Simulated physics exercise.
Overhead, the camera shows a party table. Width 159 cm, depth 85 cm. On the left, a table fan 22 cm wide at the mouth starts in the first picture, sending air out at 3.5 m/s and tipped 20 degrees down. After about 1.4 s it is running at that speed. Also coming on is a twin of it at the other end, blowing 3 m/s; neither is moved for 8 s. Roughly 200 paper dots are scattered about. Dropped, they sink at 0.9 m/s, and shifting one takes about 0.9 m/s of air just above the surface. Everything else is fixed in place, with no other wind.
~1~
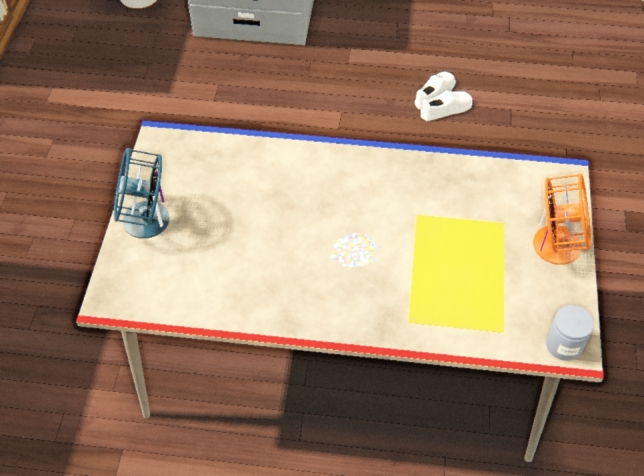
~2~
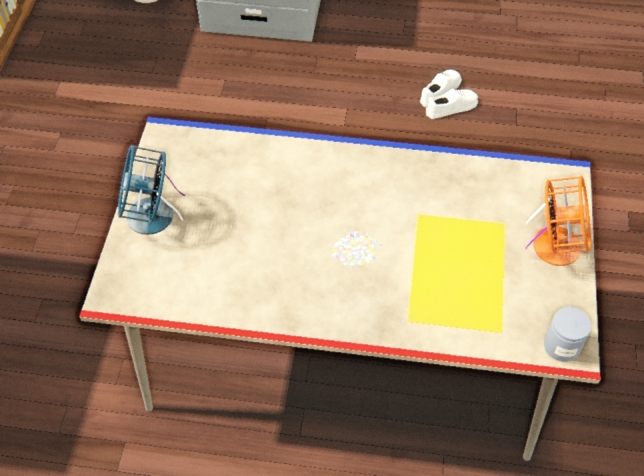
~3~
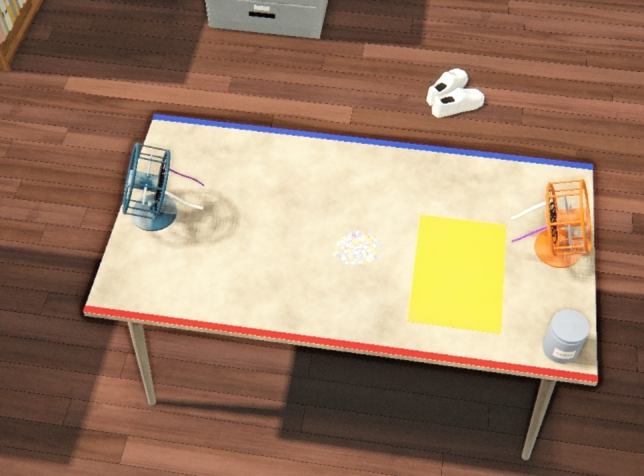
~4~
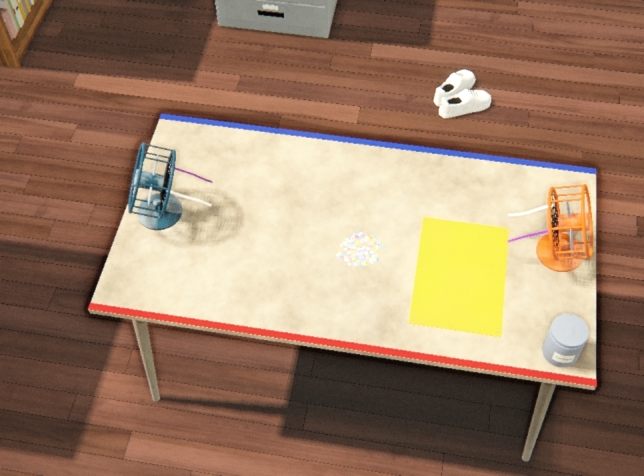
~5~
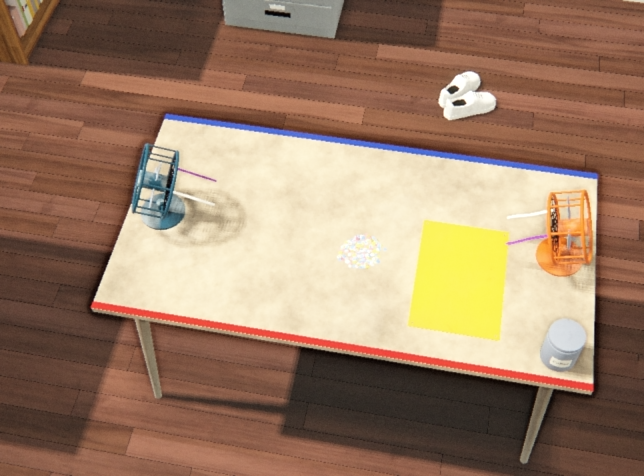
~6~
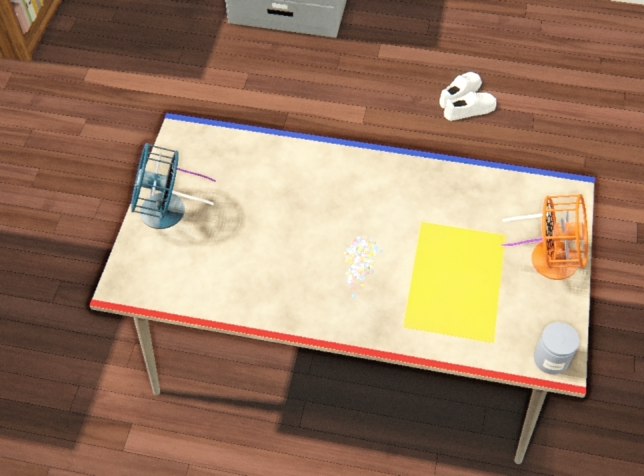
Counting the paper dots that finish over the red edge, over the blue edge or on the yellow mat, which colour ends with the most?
Red ends with the most.
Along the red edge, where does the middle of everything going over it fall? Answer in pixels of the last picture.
I'd say roughly (353, 353).
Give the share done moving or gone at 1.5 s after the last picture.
I would put it at around 100 %.
Then, 0.5 s after the last picture, 87 % are over the red edge, 0 % over the blue edge and 0 % on the yellow mat; 24 % are gone or lie where they will stay.
Then, 1.5 s after the last picture, 98 % are over the red edge, 2 % over the blue edge and 0 % on the yellow mat; 100 % are gone or lie where they will stay.
Then, 3.3 s after the last picture, 98 % are over the red edge, 2 % over the blue edge and 0 % on the yellow mat; 100 % are gone or lie where they will stay.
Then, 6.9 s after the last picture, at the end, 98 % are over the red edge, 2 % over the blue edge and 0 % on the yellow mat.
